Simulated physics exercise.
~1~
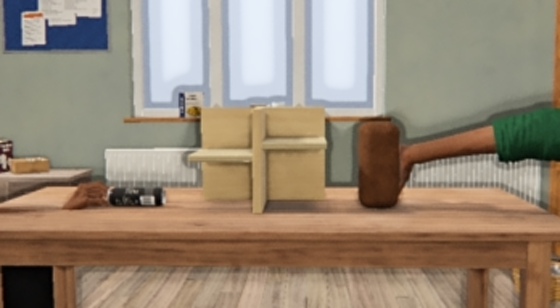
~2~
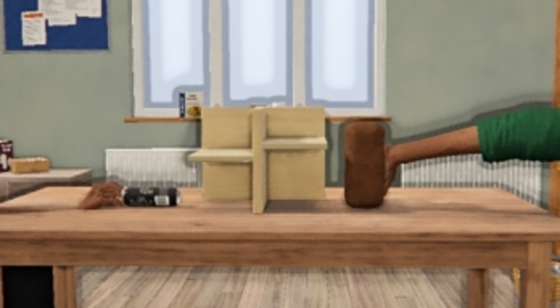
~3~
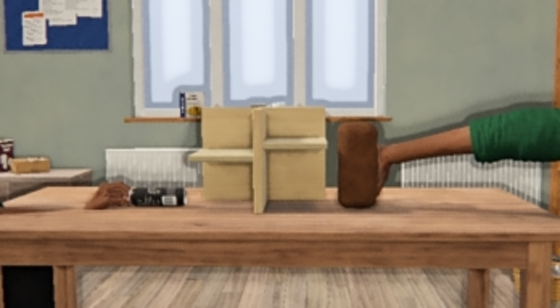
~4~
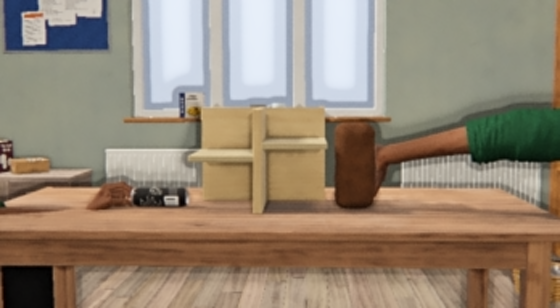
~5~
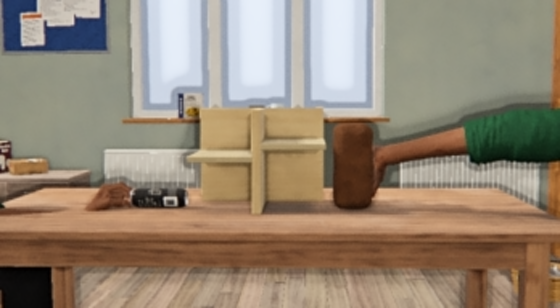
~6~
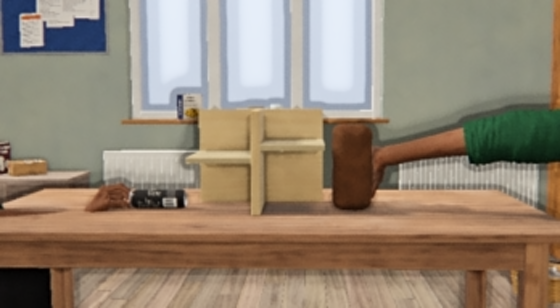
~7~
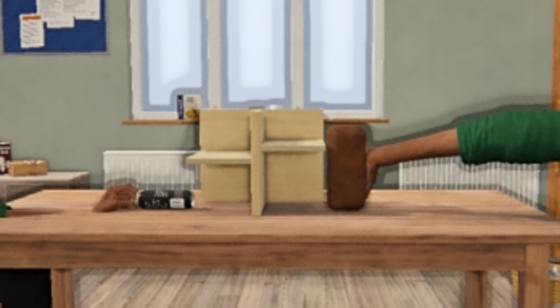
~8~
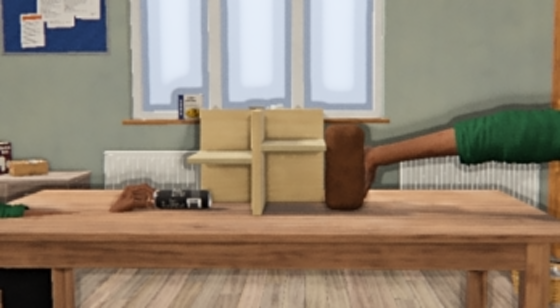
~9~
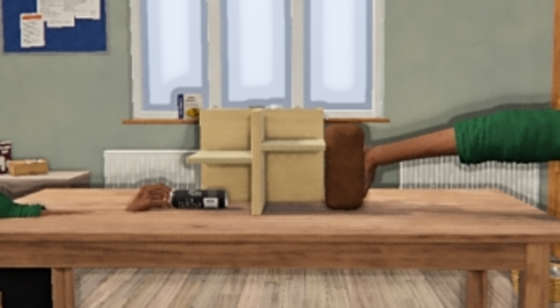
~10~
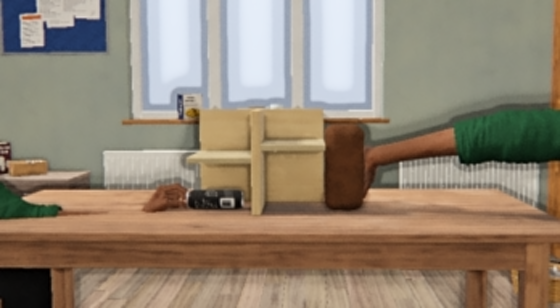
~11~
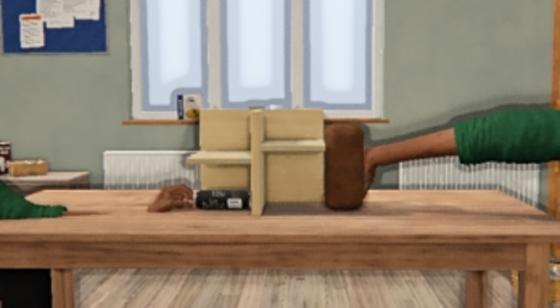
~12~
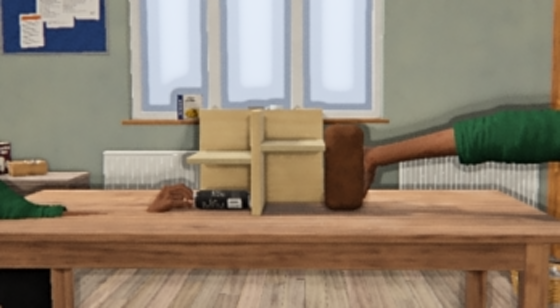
A brown loaf, pushed left by a hand, stops against the right edge of a two-sided shelf on a wooden table, while a black can on its side slides right from the left and ends up in the shelf's lower opening.
